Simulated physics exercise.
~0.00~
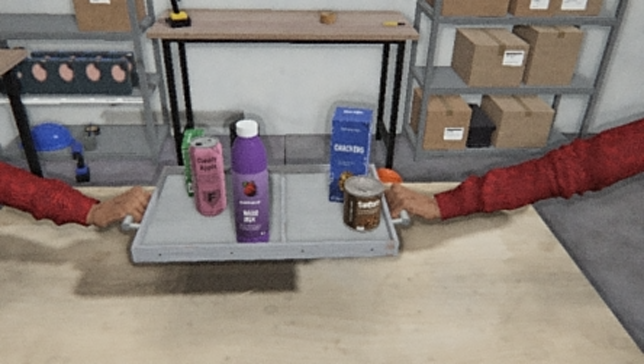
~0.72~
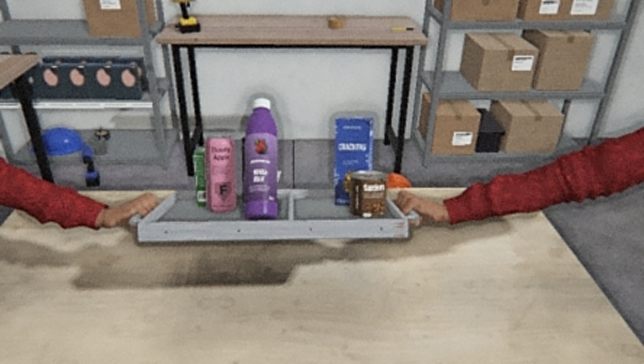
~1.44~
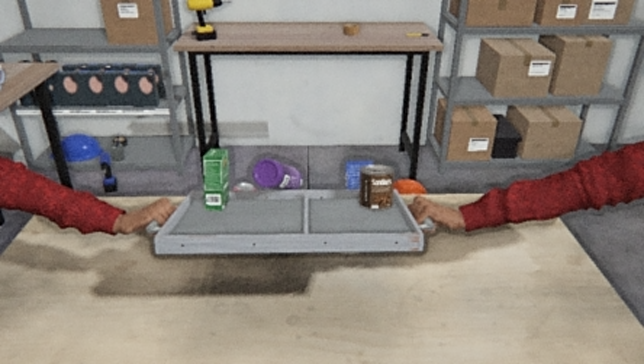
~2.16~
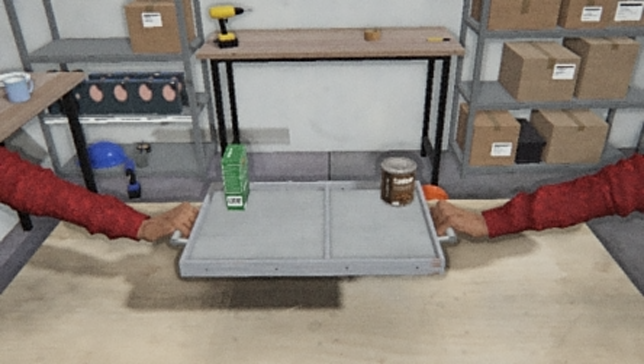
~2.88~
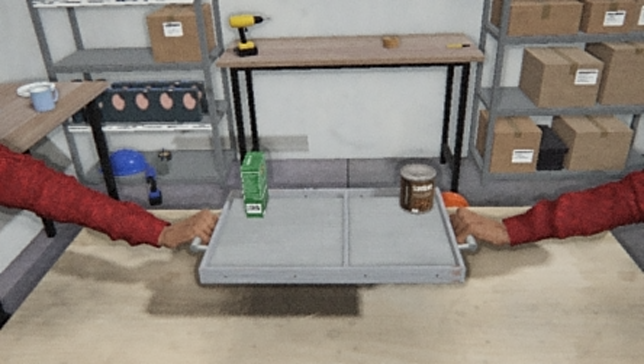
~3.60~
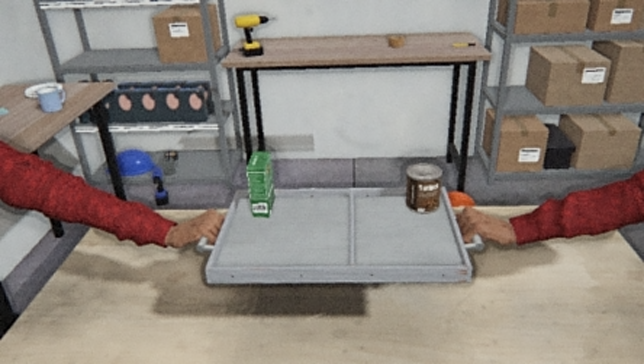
The video shows two hands holding a gray tray of containers above a table and tipping its far edge down, so the purple bottle, pink can and blue carton go over the far side; the tray is then leveled, with the green packet and brown tin still upright on it.
